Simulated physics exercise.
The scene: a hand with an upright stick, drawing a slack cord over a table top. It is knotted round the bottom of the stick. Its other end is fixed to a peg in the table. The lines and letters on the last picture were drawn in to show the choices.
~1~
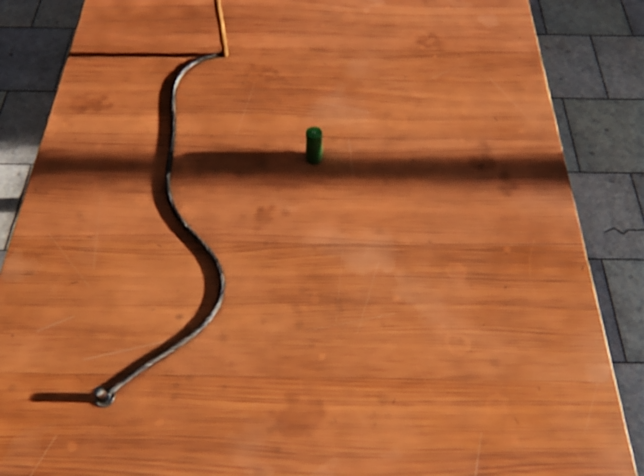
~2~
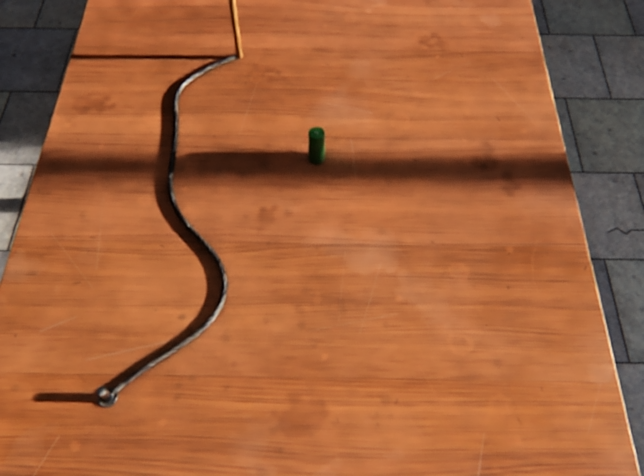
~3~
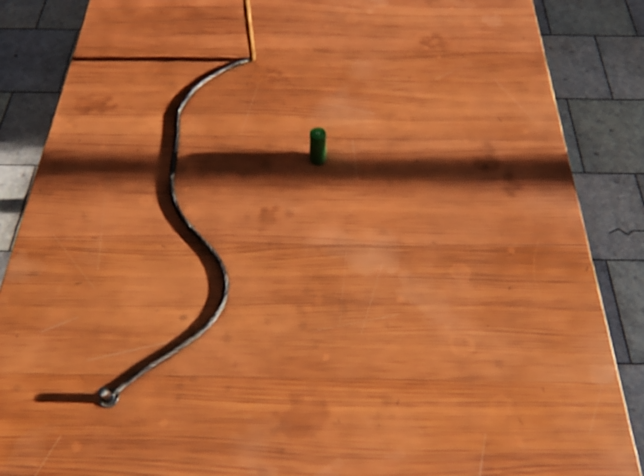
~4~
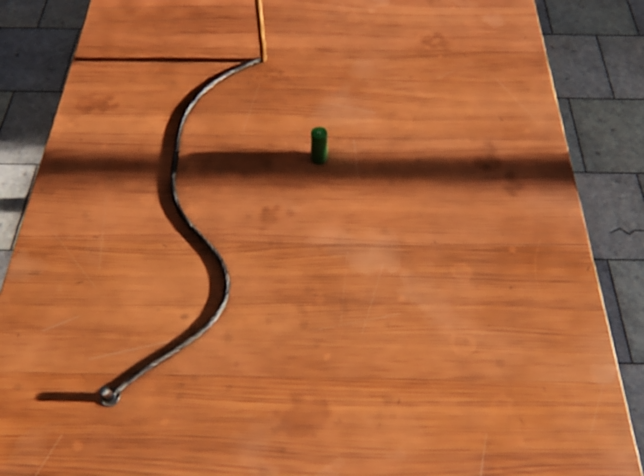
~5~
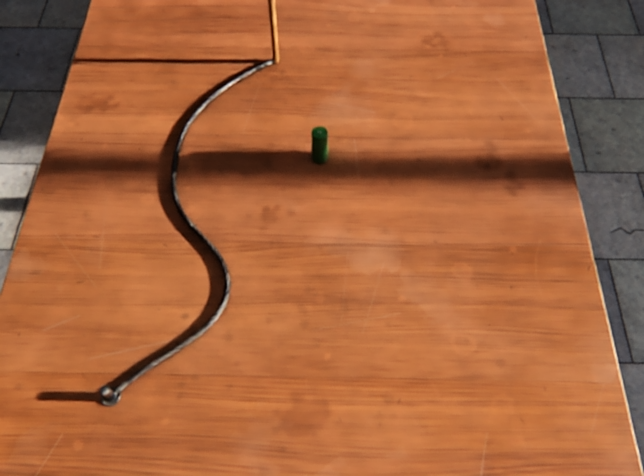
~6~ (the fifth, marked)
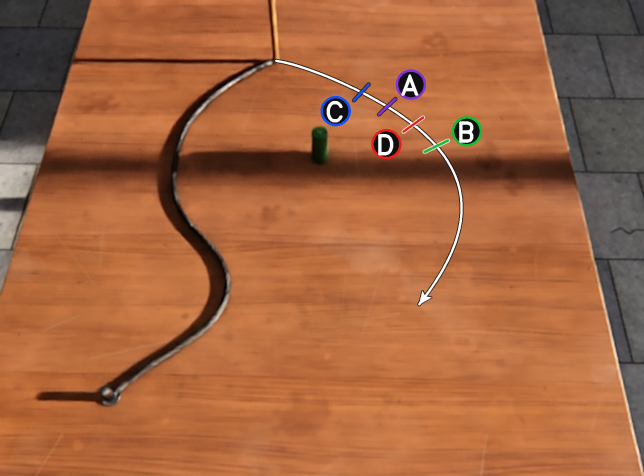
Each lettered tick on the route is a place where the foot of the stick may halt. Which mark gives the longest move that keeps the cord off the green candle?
It should halt at B.
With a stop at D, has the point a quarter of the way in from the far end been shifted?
No.
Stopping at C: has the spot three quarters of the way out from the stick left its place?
By then, no.
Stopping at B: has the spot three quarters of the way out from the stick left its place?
No.
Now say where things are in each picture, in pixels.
The first picture shows peg (102, 394); green candle (314, 146).
The second picture shows peg (105, 395); green candle (317, 146).
The third picture shows peg (106, 395); green candle (318, 146).
The fourth picture shows peg (107, 394); green candle (319, 146).
The fifth picture shows peg (108, 393); green candle (320, 145).
On the marked copy, A at (387, 107); B at (436, 146); C at (361, 92); D at (413, 125); the route from (276, 61) via (434, 143) to (419, 304).
Taking B. A third of the way, foot of the stick (337, 81), middle of the cord (190, 208).
Two thirds of the way, foot of the stick (394, 112), middle of the cord (204, 204).
When it is over, foot of the stick (436, 147), middle of the cord (221, 202); nothing has been touched.
As for the rest, A is safe but short; C is safe but short; D is safe but short.
